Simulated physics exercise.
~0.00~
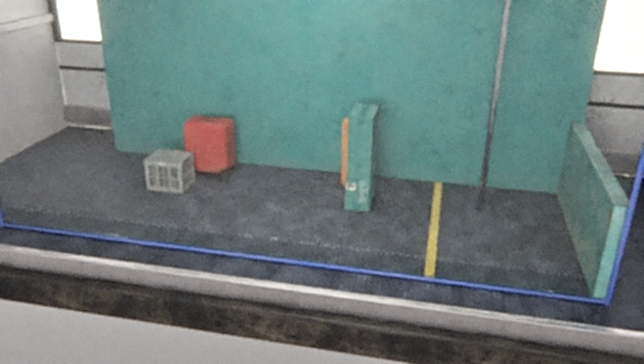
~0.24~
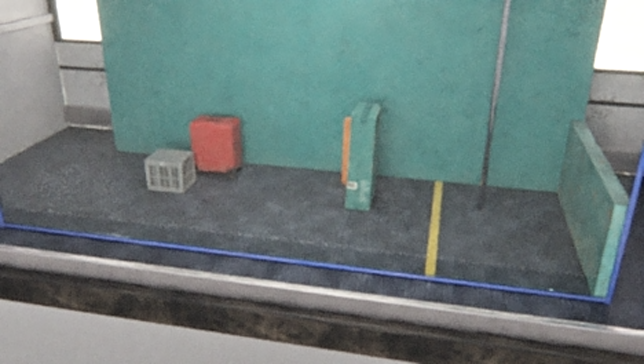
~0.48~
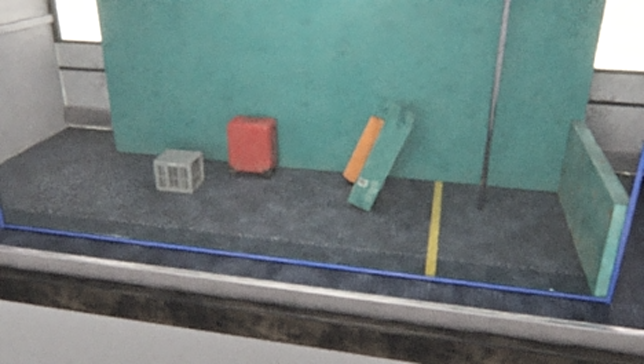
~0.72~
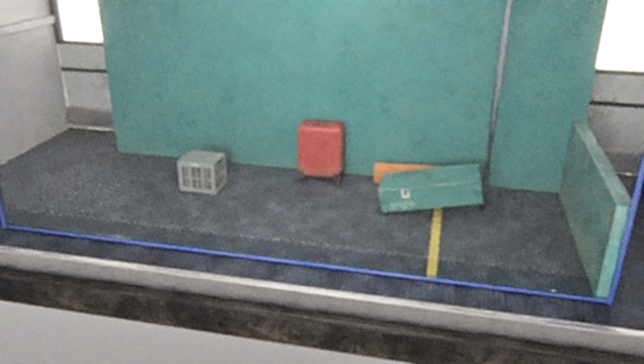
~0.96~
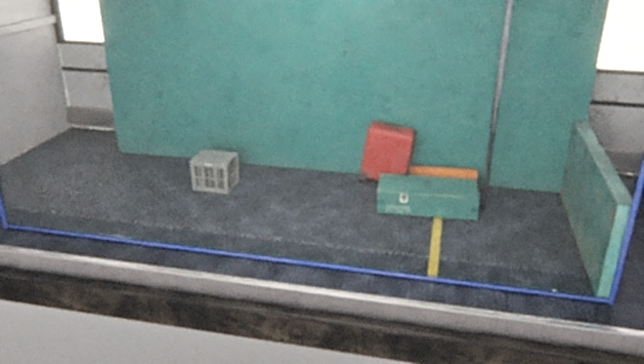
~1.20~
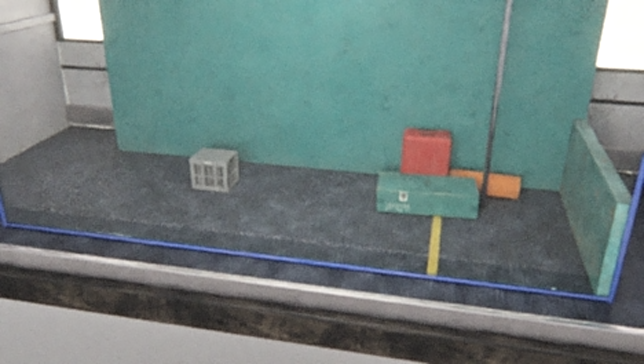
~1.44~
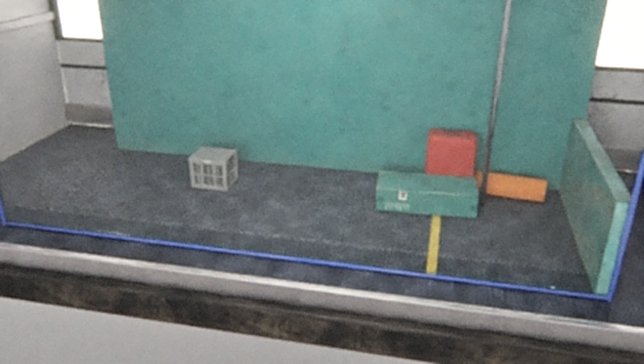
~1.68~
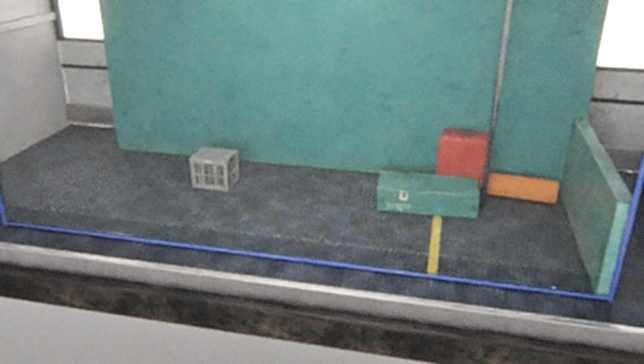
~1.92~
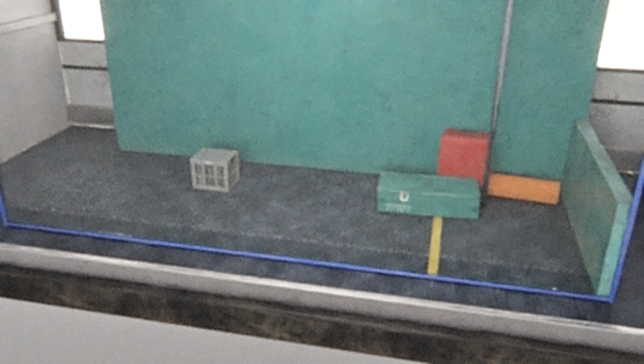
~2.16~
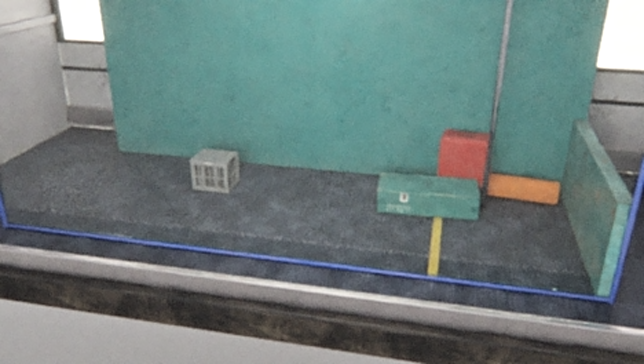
A teal box and orange block topple right as a red case slides past the yellow line.
